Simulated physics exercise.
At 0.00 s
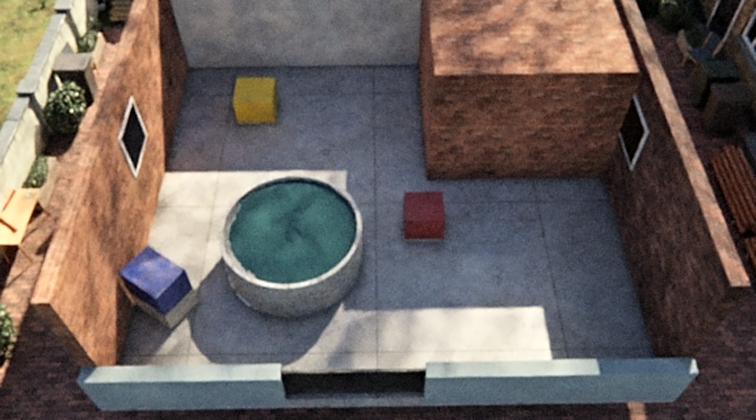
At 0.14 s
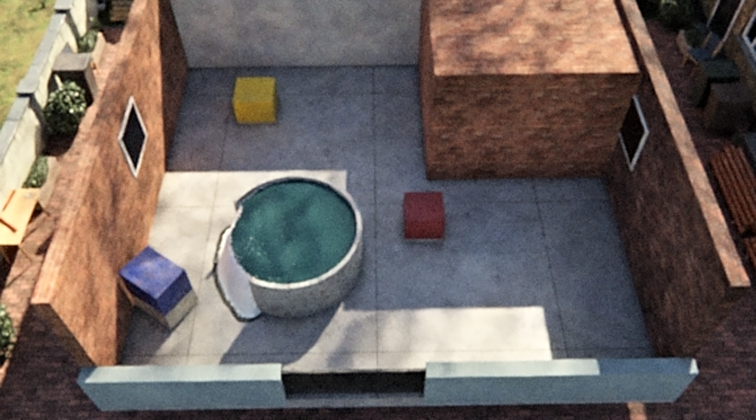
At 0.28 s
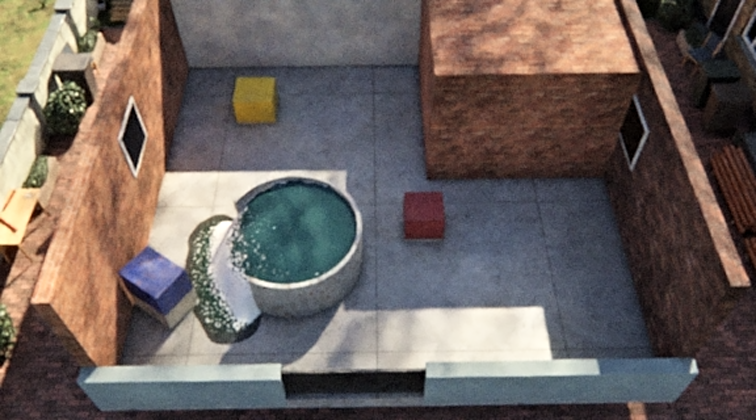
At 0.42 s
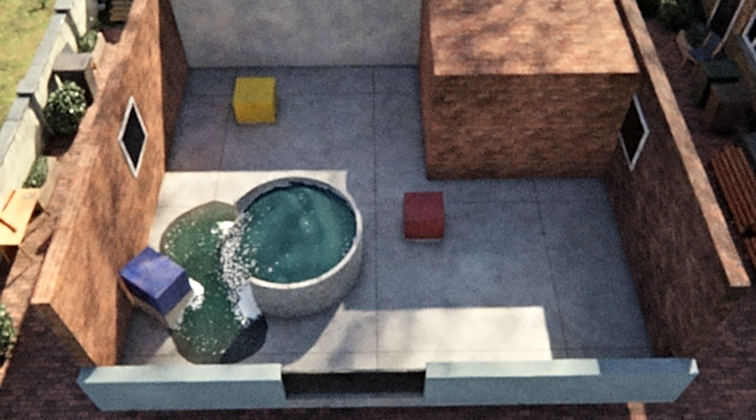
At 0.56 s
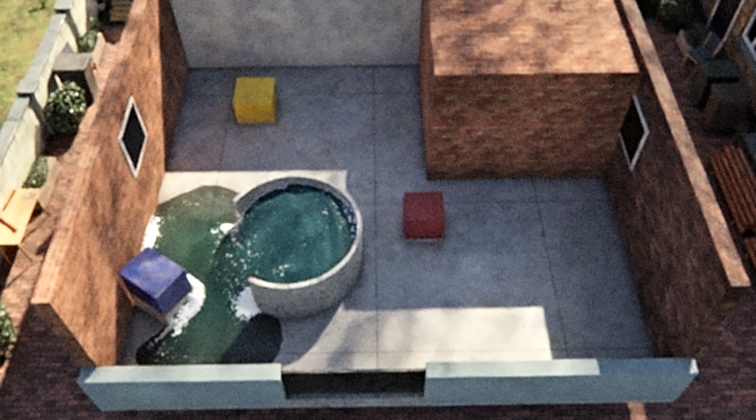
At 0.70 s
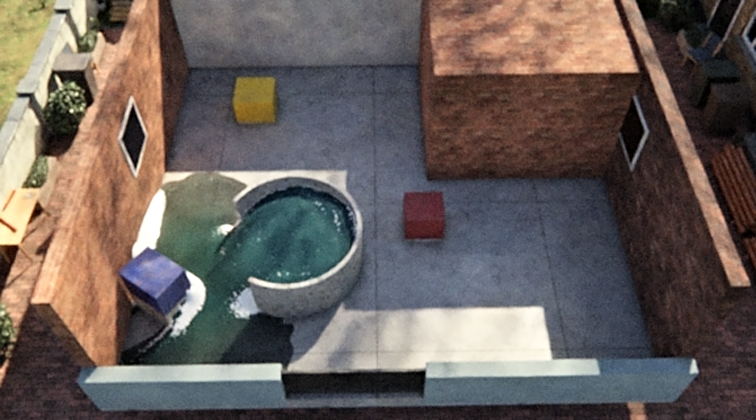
Water in a round pool sits still in a walled yard with yellow, red and blue crates, until the pool's left side breaks open. It pours through the gap in a foaming sheet, spreads across the floor, surrounds the blue crate's block and reaches the left brick wall.
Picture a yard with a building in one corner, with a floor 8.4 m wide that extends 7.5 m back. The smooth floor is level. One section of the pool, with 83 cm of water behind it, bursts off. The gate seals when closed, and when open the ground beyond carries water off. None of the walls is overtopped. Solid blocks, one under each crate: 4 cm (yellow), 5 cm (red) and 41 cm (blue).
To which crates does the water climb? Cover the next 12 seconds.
Yellow crate yes; red crate yes; blue crate yes.
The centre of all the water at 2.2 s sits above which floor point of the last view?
(222, 259).
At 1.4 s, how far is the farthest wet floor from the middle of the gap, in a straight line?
I'd say close to 4.4 m.
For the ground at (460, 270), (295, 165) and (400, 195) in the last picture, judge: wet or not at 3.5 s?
Going through the three points: Not yet touched, then awash, then not yet touched.
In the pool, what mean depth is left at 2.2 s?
28 cm.
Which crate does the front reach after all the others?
That would be the red one.
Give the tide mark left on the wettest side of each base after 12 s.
Max (cm) - yellow: 22; red: 13; blue: 63.
After 1.4 s water covers 15 % of the floor and is deepest (64 cm) near (137, 296); yellow plinth not reached, red plinth not reached, blue plinth reached.
After 2.2 s water covers 30 % of the floor and is deepest (50 cm) near (163, 324); yellow plinth reached, red plinth not reached, blue plinth reached.
After 3.5 s water covers 60 % of the floor and is deepest (32 cm) near (186, 86); yellow plinth reached, red plinth not reached, blue plinth reached.
After 7.0 s water covers 95 % of the floor and is deepest (16 cm) near (599, 182); yellow plinth reached, red plinth reached, blue plinth reached.
After 12.0 s water covers 100 % of the floor and is deepest (12 cm) near (420, 207); highest at the yellow plinth 22 cm, highest at the red plinth 13 cm, highest at the blue plinth 63 cm.
